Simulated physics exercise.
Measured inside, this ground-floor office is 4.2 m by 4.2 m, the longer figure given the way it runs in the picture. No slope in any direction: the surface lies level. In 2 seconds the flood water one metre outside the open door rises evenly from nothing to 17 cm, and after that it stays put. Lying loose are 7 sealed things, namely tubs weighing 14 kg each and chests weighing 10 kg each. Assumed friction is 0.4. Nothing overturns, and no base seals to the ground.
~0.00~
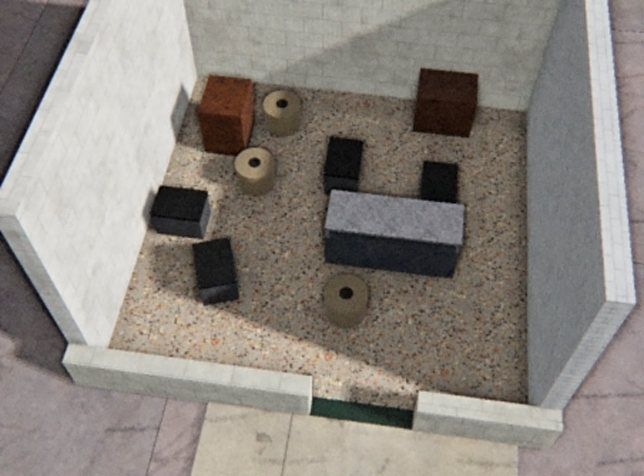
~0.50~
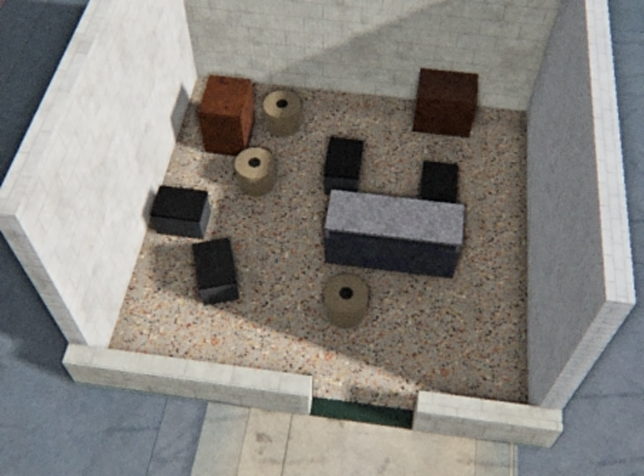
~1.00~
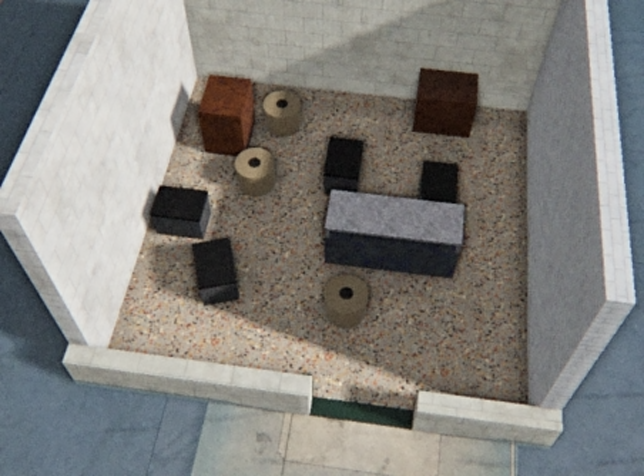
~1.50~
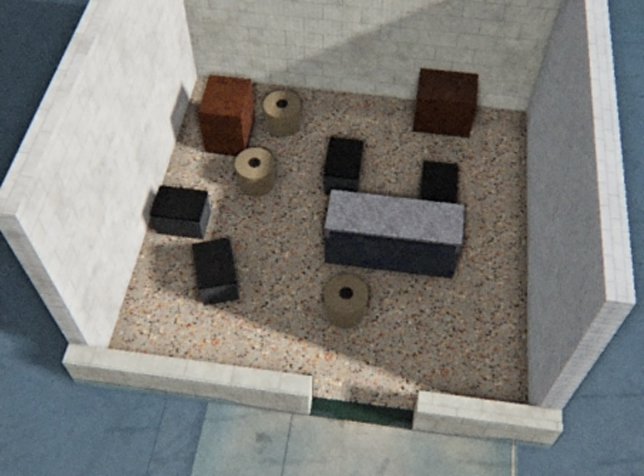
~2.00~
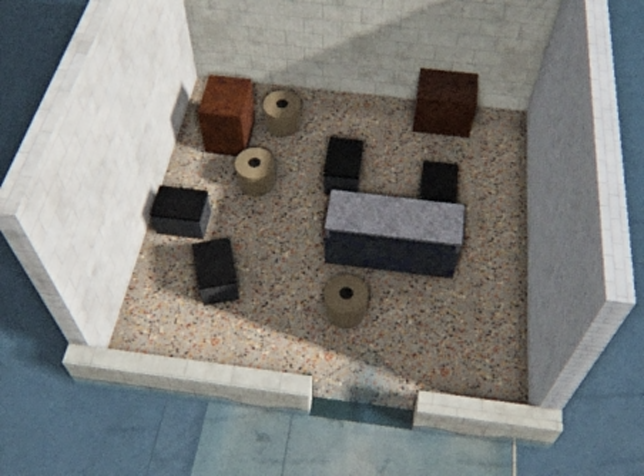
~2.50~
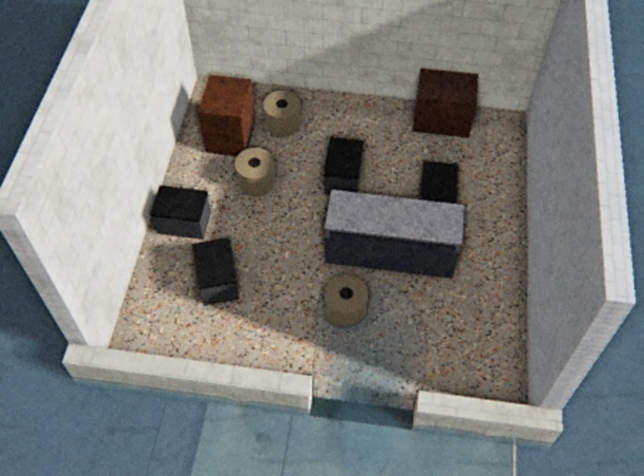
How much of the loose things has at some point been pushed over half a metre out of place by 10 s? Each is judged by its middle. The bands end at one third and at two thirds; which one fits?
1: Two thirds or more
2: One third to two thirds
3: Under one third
Under one third.
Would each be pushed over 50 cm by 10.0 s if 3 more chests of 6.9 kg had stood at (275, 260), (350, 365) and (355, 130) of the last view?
Sequence: Above the line / above the line / below the line.
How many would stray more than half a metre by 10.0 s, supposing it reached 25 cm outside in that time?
That would make 4 of them.
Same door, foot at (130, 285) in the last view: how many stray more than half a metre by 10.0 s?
The answer then is 1.
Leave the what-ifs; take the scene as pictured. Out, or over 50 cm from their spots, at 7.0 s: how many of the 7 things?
Count then: 1.
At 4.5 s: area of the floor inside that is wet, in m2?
Roughly 6.5 m2 of it is wet.
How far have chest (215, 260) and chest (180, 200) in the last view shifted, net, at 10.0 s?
In that order: 60 cm, 20 cm.
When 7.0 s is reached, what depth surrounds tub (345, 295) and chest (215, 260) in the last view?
5 and 2 cm.
After 3.5 s 0 of 7 are over 50 cm from their spots; 0 afloat.
After 4.5 s 1 of 7 are over 50 cm from their spots; 0 afloat.
After 7.0 s 1 of 7 are over 50 cm from their spots; 0 afloat.
After 10.0 s 2 of 7 are over 50 cm from their spots, and 2 have been at some point; 2 afloat.
